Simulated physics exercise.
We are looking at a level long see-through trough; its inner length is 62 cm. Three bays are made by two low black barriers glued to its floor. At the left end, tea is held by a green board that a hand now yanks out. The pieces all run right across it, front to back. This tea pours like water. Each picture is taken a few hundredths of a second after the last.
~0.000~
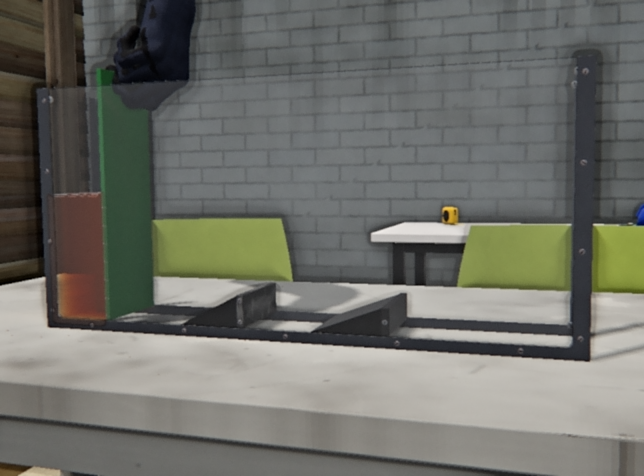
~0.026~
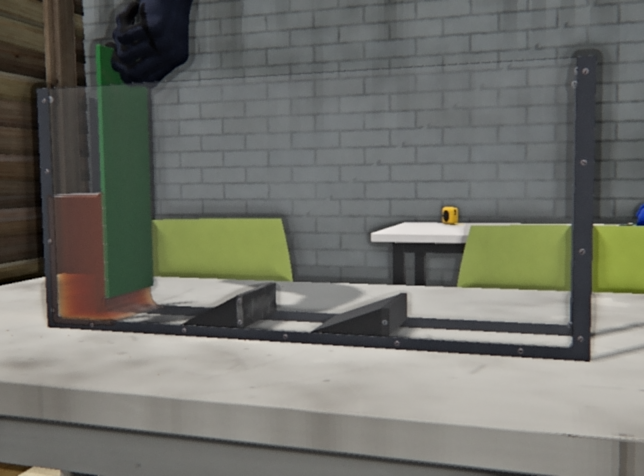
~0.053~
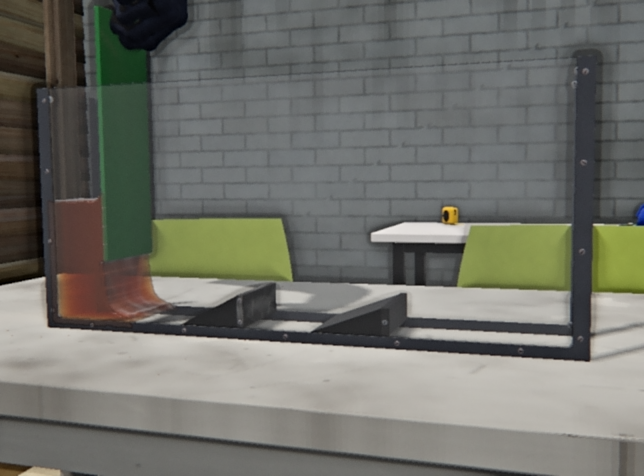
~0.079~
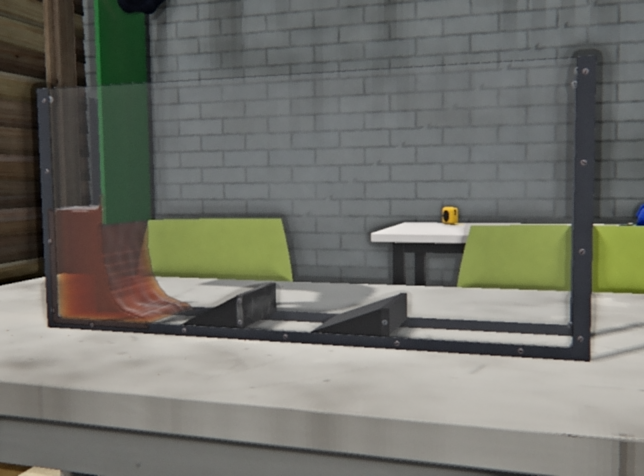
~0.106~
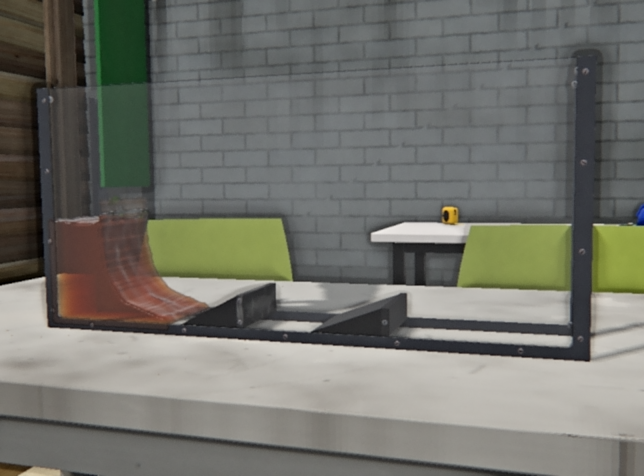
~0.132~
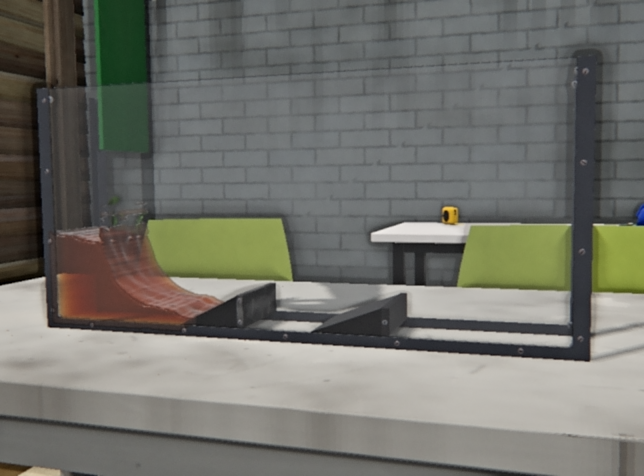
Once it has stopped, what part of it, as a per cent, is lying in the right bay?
The right bay has about 36 %.
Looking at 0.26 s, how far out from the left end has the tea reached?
It has got out to near 36 cm from the left end.
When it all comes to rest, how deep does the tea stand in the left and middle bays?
Depths in order: 2.5 cm, then 2.0 cm.
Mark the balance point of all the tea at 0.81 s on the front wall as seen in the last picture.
Around (287, 318).
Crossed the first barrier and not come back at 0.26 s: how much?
Roughly 20 %.
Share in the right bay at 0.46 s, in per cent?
About 24 percent.
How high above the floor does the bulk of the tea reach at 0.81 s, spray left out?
About 4.0 cm.
By 0.26 s 79 per cent is still short of the first barrier, 0 is over the second.
By 0.46 s 51 per cent is still short of the first barrier, 23 is over the second.
By 0.81 s 45 per cent is still short of the first barrier, 36 is over the second.
At rest it is 44 per cent left, 20 middle, 36 right.
